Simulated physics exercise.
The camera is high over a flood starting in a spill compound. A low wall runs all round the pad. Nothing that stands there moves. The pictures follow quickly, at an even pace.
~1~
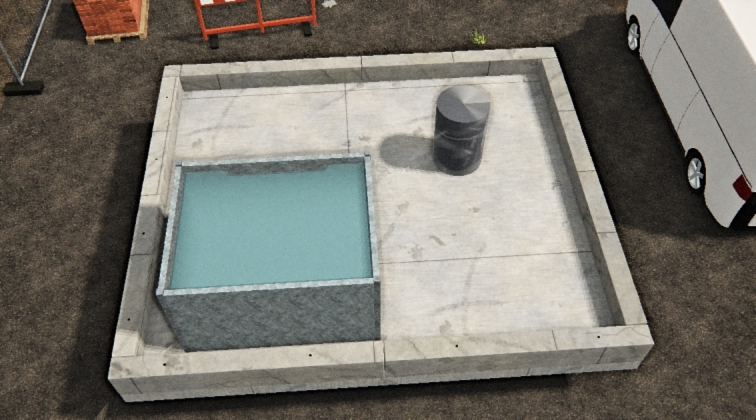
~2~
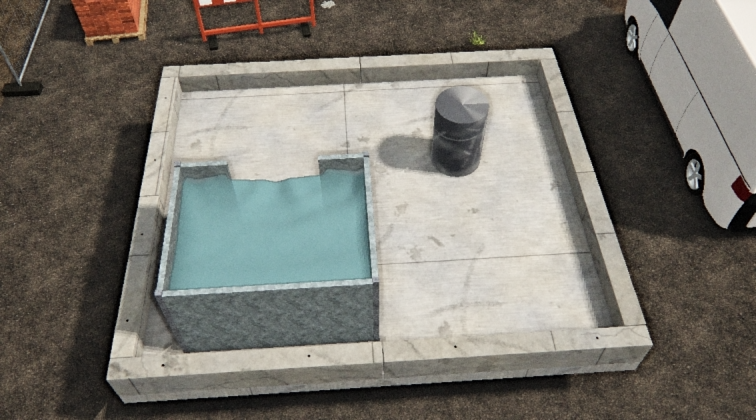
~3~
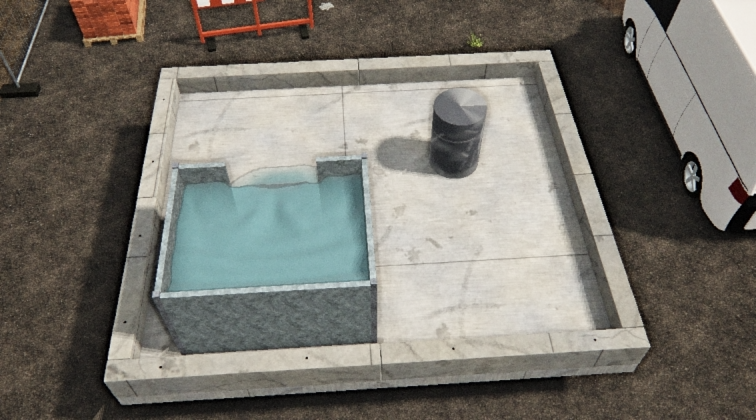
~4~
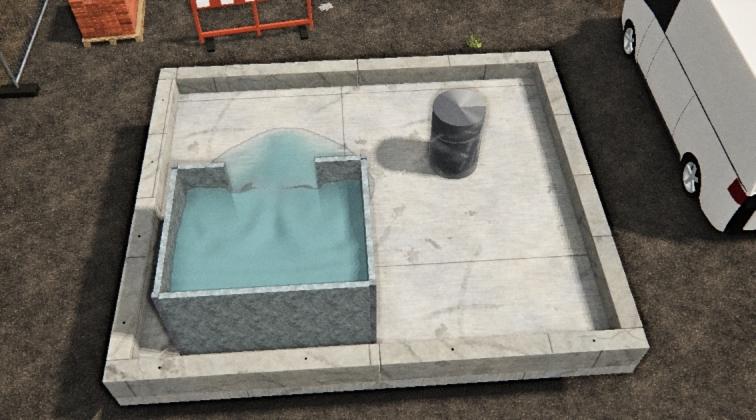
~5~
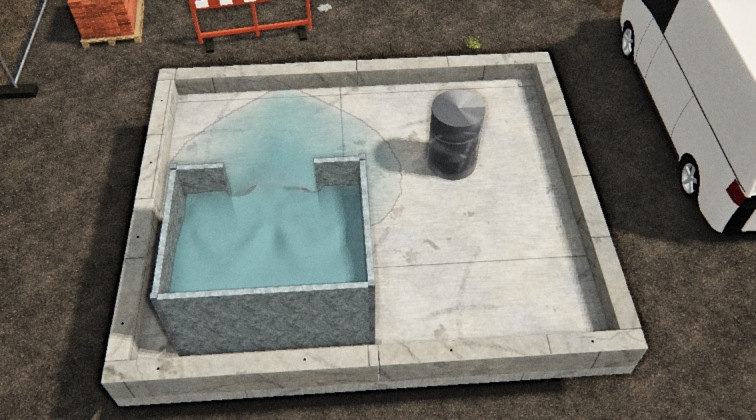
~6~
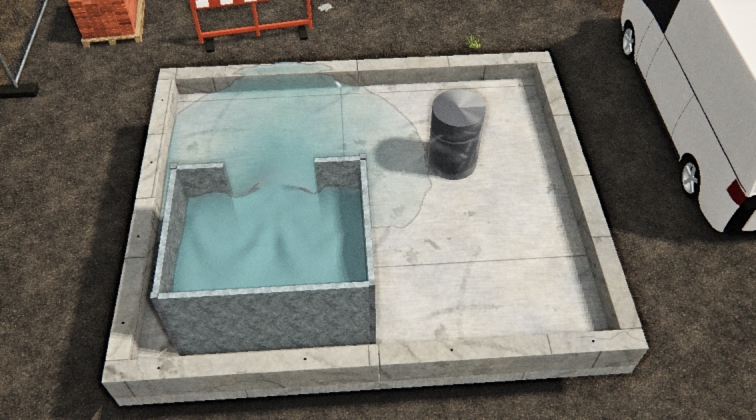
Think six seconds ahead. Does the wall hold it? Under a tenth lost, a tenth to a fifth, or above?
Over the wall goes from a tenth to a fifth.
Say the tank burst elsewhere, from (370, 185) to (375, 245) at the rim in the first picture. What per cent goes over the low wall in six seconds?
About 14 per cent.
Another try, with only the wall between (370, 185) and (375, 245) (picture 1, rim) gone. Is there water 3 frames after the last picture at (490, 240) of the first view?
At that place: Flooded.
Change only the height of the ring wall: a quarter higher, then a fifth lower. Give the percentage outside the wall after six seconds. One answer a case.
Roughly 6 per cent, then 22 per cent.
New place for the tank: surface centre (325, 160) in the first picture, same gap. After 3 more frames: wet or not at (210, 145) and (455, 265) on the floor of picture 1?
As listed: Under water, dry.
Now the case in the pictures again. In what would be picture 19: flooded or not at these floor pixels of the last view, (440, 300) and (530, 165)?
As listed: Dry, under water.
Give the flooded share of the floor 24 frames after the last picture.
Close to 90 %.
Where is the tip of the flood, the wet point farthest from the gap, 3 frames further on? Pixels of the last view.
Around (467, 88).
A moment on, water covers 45 % of the floor; the low wall has let 0 % over.
Next, water covers 50 % of the floor; the low wall has let 2 % over.
Then, water covers 60 % of the floor; the low wall has let 11 % over.
Later, water covers 75 % of the floor; the low wall has let 13 % over.
In the end, water covers 80 % of the floor; the low wall has let 13 % over.
